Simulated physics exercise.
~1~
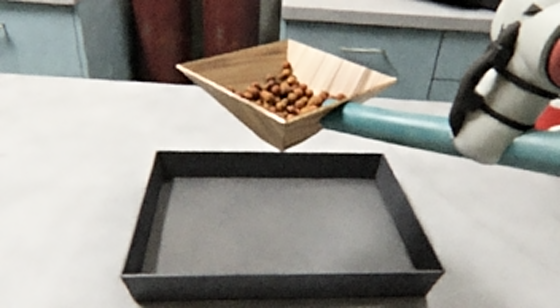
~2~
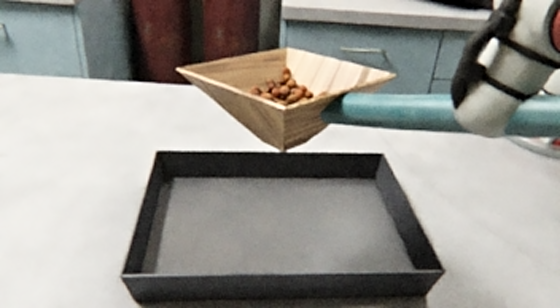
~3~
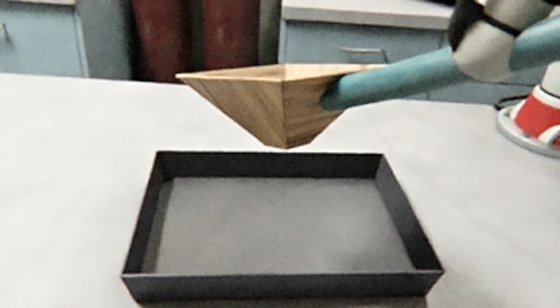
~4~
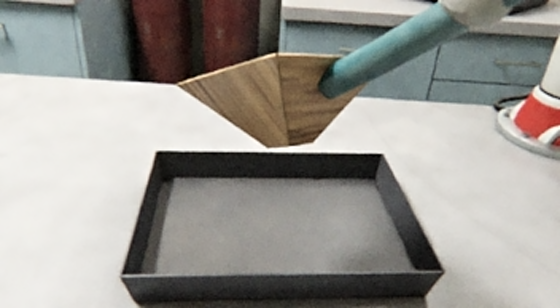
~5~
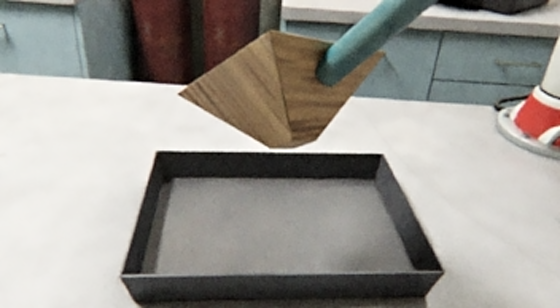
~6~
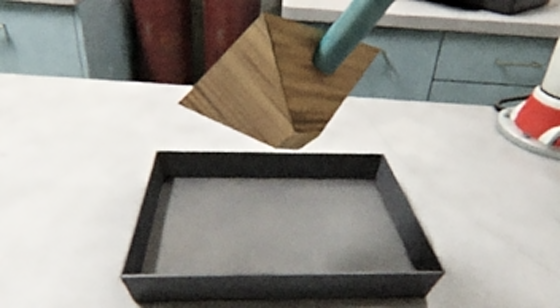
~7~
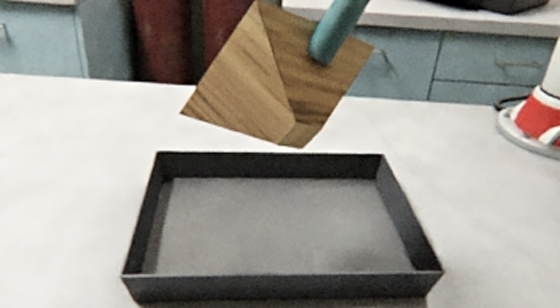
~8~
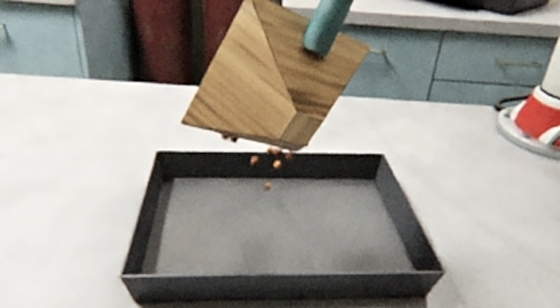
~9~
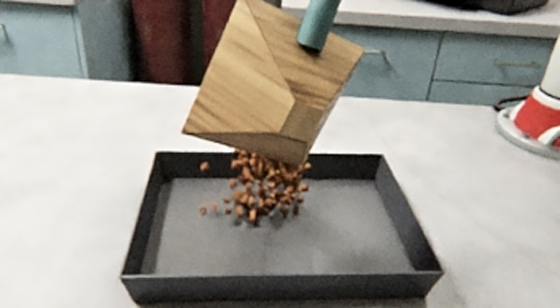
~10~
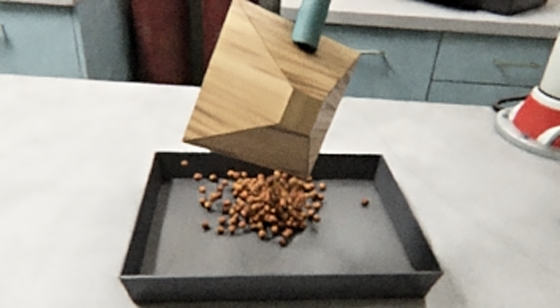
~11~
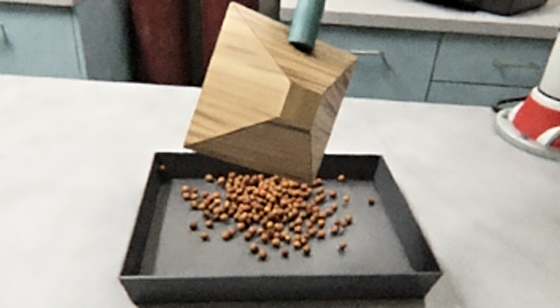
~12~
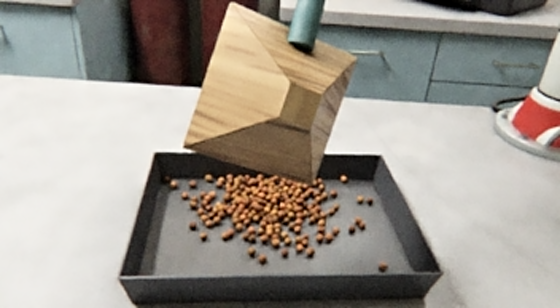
A wooden scoop tips steadily over a dark tray, spilling brown balls that settle inside.
